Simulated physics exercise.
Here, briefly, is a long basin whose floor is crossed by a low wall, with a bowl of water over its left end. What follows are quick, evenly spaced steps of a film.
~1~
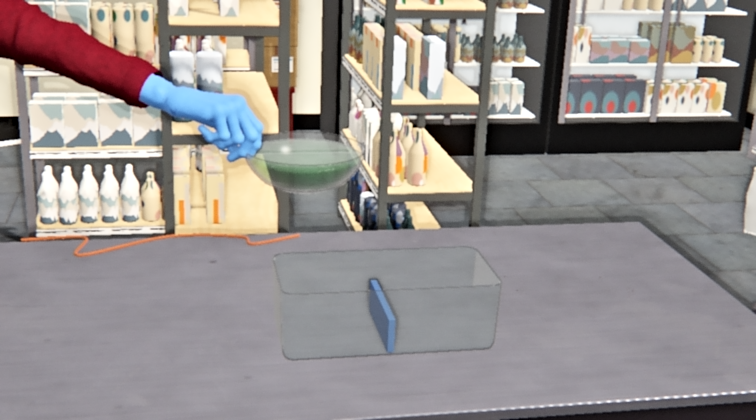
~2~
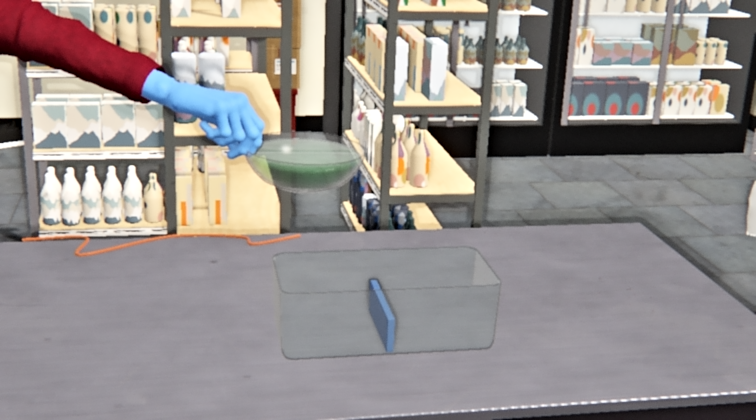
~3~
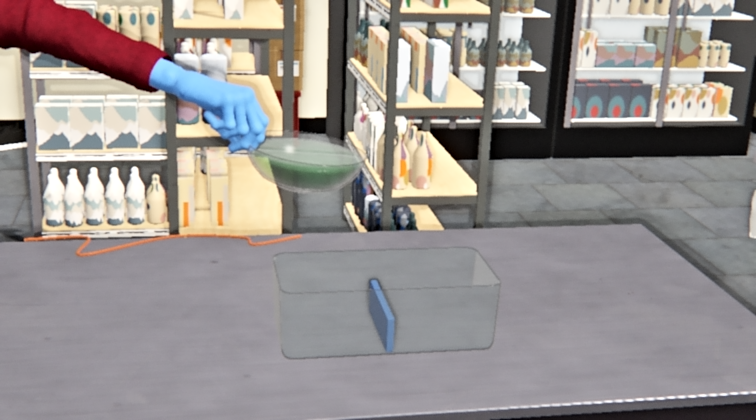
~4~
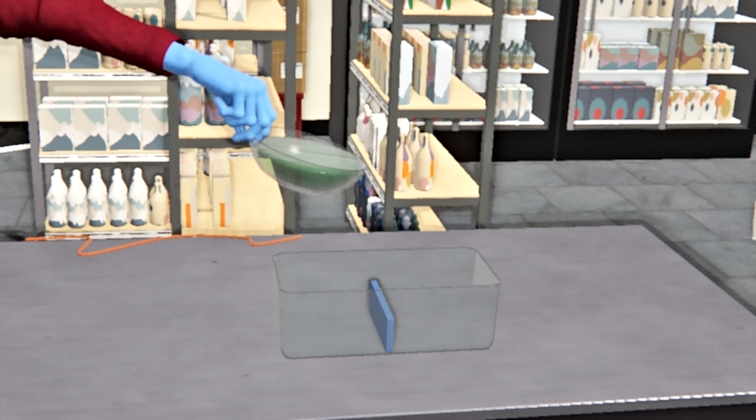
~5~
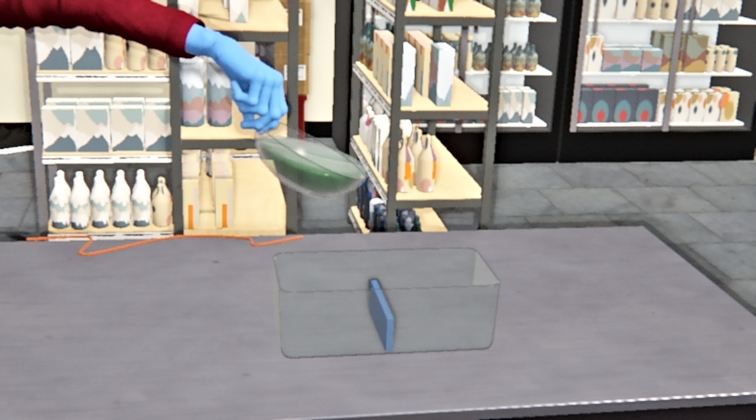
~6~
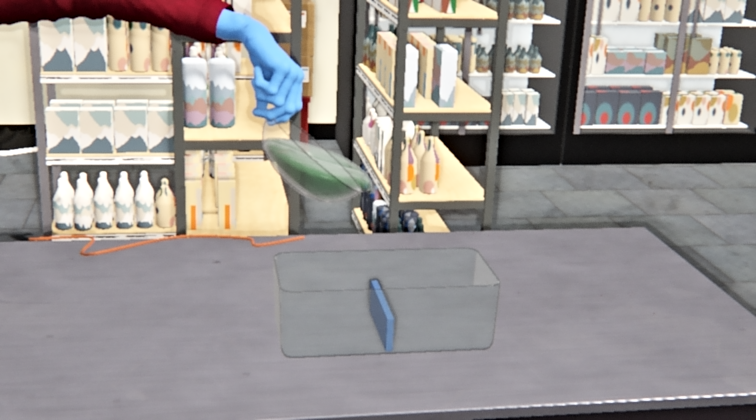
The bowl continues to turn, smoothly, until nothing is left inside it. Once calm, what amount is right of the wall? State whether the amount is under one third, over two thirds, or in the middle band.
The share right of the wall does reach a third but does not go past two thirds.
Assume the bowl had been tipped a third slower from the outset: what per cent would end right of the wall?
It comes to 60 per cent or so.
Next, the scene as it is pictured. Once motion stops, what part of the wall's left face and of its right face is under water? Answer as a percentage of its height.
Left part: 30 per cent; right part: 30.
A moment on, the bowl is tipped right over and 0 per cent is still to pour, 34 is left of the wall and 43 right of it.
Next, the bowl is tipped right over and 0 per cent is still to pour, 42 is left of the wall and 36 right of it.
Then the bowl is tipped right over and 0 per cent is still to pour, 42 is left of the wall and 41 right of it.
Later the bowl is tipped right over and 0 per cent is still to pour, 46 is left of the wall and 45 right of it.
Finally, 46 per cent lies left of the wall, 45 right of it and 9 outside.
